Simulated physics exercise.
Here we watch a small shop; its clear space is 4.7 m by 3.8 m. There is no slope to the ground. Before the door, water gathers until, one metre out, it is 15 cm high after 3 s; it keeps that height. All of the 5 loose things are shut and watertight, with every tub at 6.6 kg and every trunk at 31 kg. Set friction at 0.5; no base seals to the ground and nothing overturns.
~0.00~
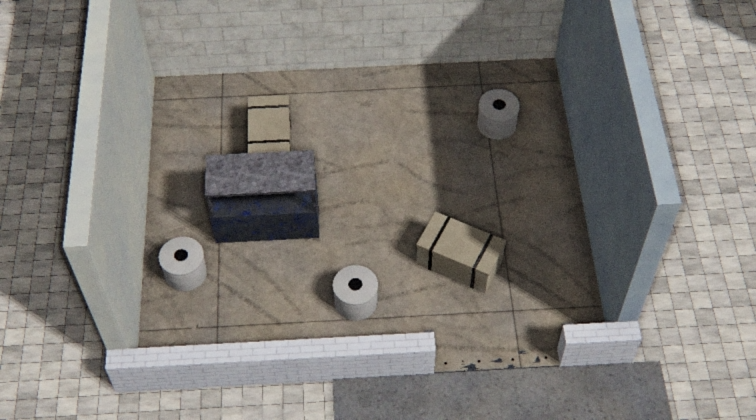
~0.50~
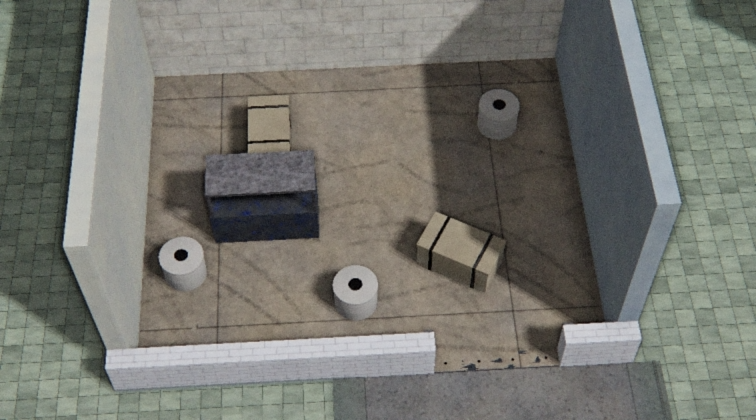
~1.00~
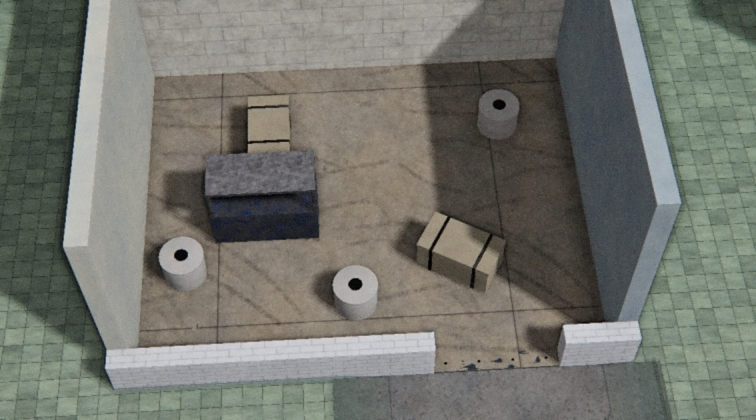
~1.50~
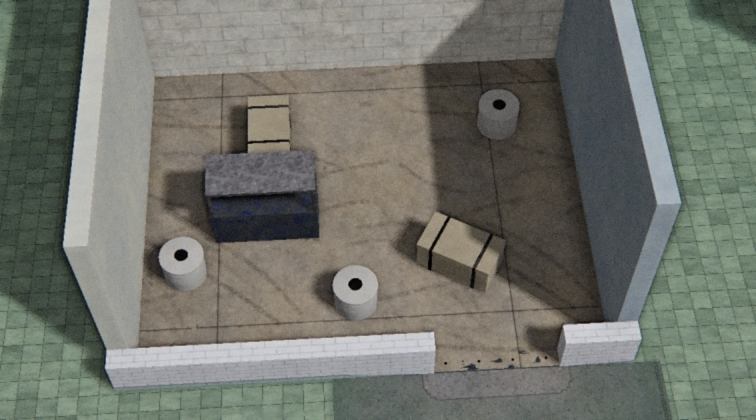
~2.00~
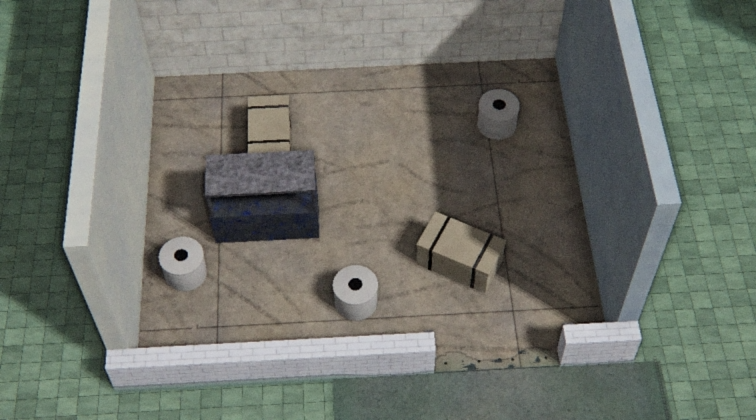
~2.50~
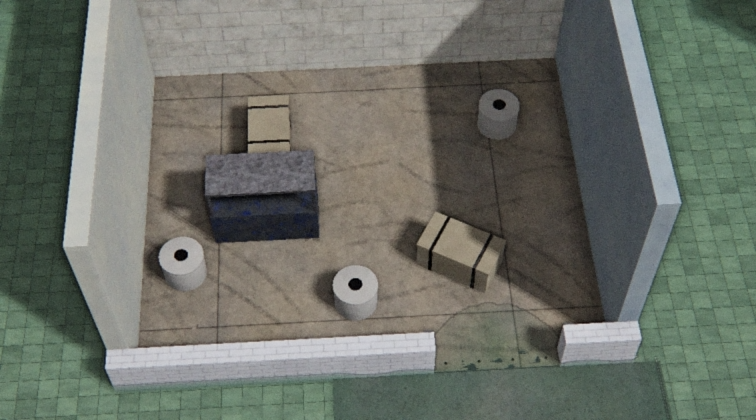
Greenish water spreads over the pale paving outside a small roofless room, tinting the blocks on both sides a deeper green. It then creeps over the dark slab before the doorway, crosses the threshold and forms a small patch just inside, while the tubs, strapped trunks and dark counter stay still.
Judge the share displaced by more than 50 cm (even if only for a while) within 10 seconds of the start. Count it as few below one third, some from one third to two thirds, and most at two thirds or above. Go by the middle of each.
Few.
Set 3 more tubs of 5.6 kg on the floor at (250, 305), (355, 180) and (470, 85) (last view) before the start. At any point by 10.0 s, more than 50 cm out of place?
For each in turn I get a smaller distance, a smaller distance and a greater distance.
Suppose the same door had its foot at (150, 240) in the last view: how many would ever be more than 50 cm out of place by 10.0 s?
In that case the number is 2.
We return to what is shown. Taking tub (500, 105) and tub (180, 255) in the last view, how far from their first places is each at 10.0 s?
In that order: 120 cm, 10 cm.
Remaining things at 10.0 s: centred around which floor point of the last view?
Somewhere near (329, 213).
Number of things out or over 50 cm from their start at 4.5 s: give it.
Count: 0.
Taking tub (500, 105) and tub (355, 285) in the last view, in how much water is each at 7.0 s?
Depth approx. 4 cm / 3 cm.
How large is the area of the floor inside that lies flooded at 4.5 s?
I'd put it close to 5.0 m2.
After 3.5 s 0 of 5 are over 50 cm from their spots; 0 afloat.
After 4.5 s 0 of 5 are over 50 cm from their spots; 0 afloat.
After 7.0 s 0 of 5 are over 50 cm from their spots; 0 afloat.
After 10.0 s 1 of 5 are over 50 cm from their spots, and 1 have been at some point; 2 afloat.
